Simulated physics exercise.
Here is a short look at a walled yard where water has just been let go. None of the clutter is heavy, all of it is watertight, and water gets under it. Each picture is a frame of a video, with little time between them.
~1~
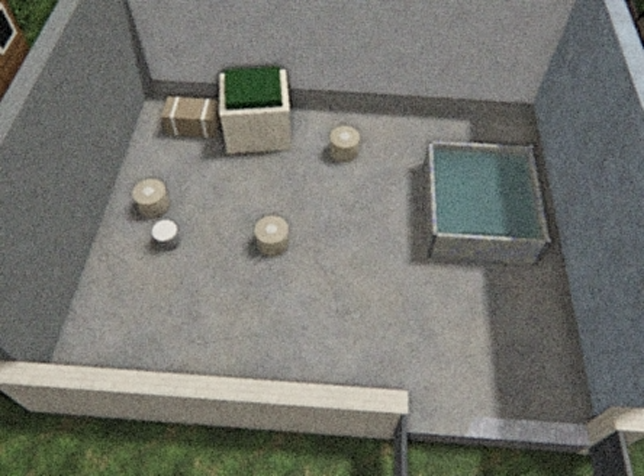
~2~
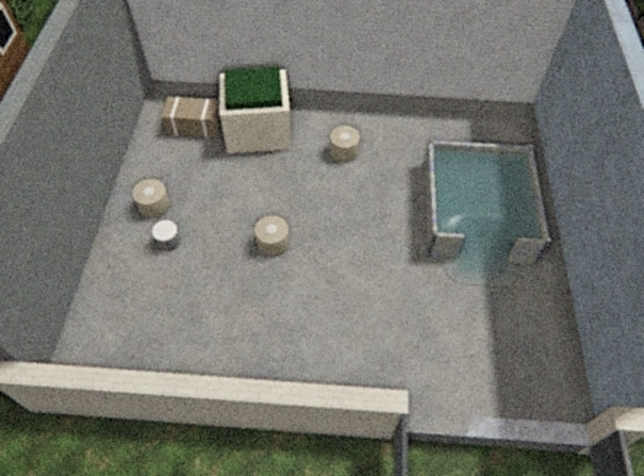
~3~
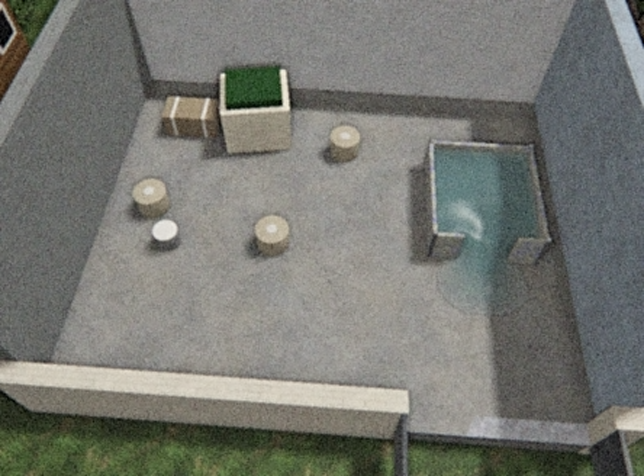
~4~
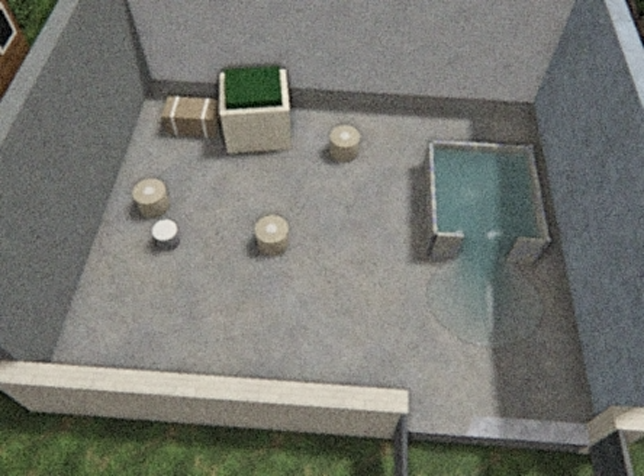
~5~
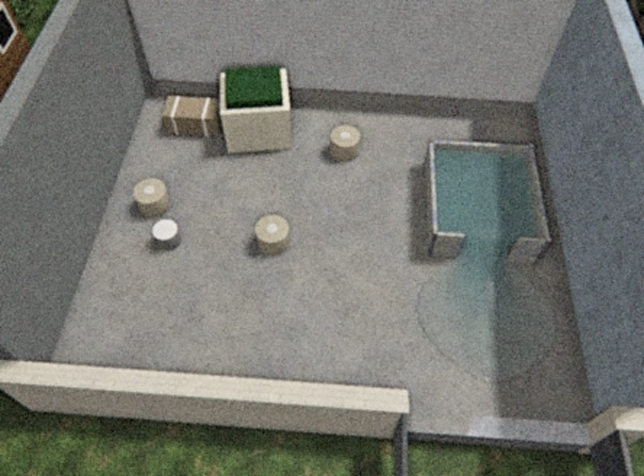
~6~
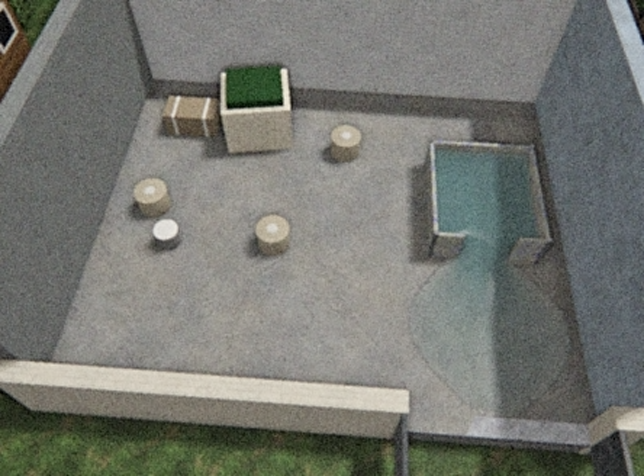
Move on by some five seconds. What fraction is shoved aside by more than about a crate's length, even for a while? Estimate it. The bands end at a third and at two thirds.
The result is a share beneath one third.
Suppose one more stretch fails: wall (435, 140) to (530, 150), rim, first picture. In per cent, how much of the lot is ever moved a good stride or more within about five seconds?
Roughly 20 percent.
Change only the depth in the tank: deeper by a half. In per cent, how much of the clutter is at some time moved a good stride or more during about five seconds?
I'd put it near 0 per cent of the loose things.
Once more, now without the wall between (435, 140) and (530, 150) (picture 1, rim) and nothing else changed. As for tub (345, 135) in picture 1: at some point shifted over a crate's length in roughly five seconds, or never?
Travels that far.
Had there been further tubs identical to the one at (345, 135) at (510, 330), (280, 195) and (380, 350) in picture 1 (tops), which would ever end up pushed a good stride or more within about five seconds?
Twin one: Slides well clear; twin two: Barely shifts; twin three: Slides well clear.
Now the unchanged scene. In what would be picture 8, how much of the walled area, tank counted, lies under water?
About 20 in a hundred.
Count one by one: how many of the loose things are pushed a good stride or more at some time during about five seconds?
My count comes to 0.
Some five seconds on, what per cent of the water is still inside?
54 %.
A moment on, 0 of 5 are well off their spots; 0 afloat.
Next, 0 of 5 are well off their spots; 0 afloat.
Later, 0 of 5 are well off their spots; 0 afloat.
In the end, 0 of 5 are well off their spots, and 0 have been at some point; 0 afloat.
